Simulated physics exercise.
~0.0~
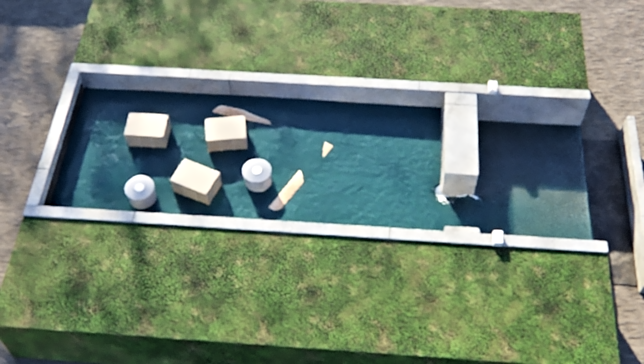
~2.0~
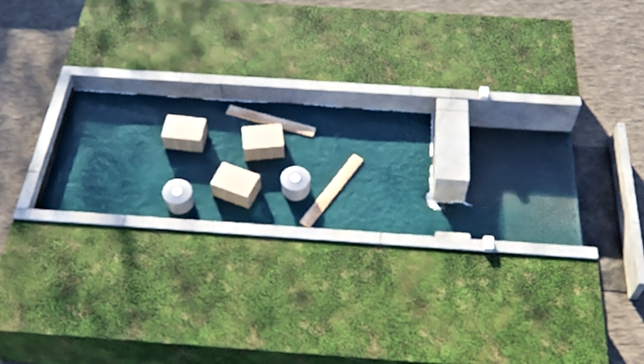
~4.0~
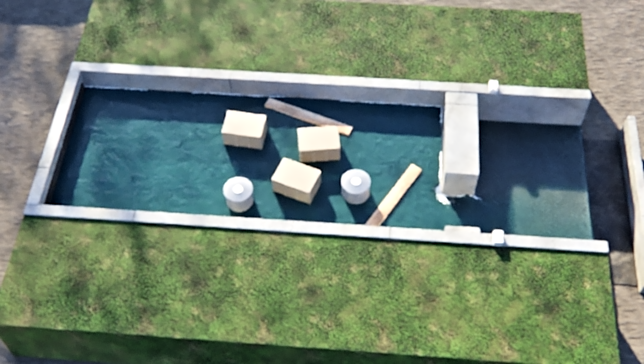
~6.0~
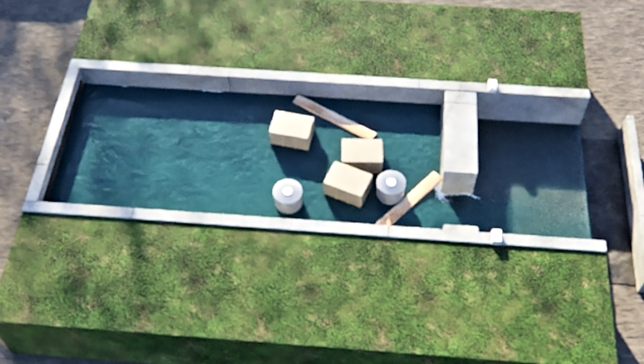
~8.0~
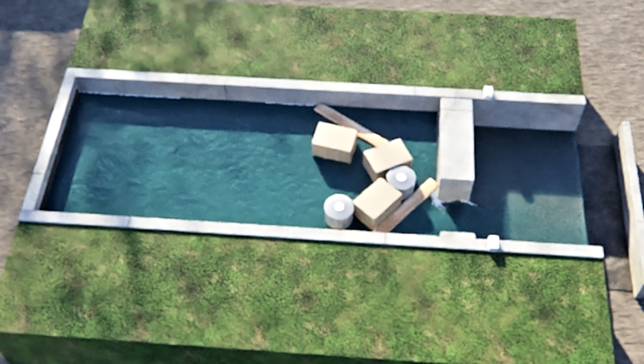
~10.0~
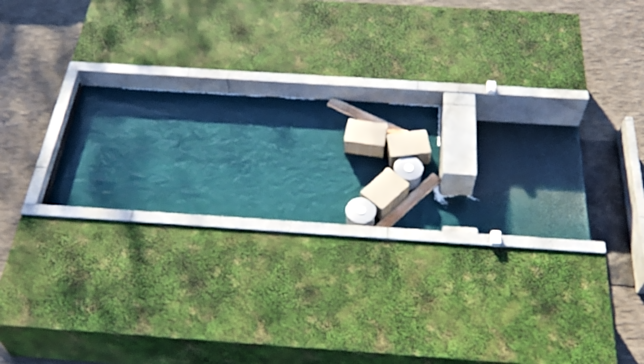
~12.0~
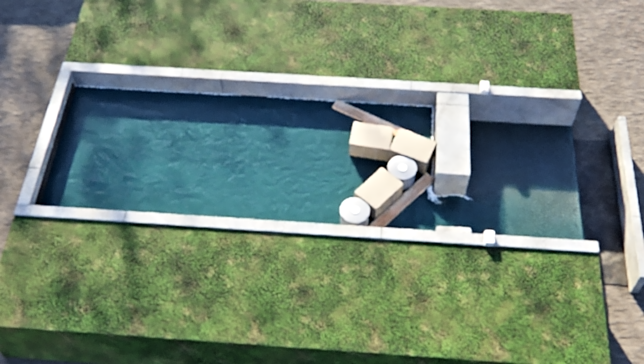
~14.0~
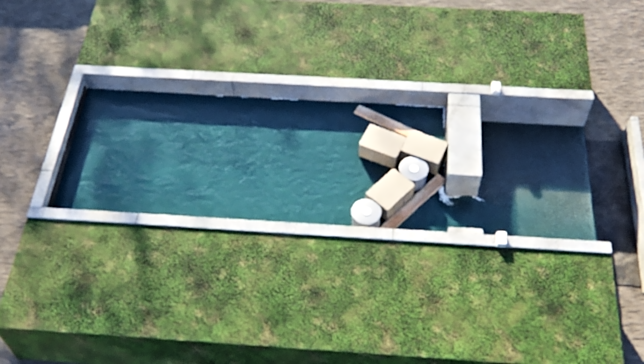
In a walled water channel between grassy banks, pale boxes, white tubs and wooden planks drifted to the right, closed up against one another near the concrete slab across the channel, and ended bunched together on its left side, still afloat.
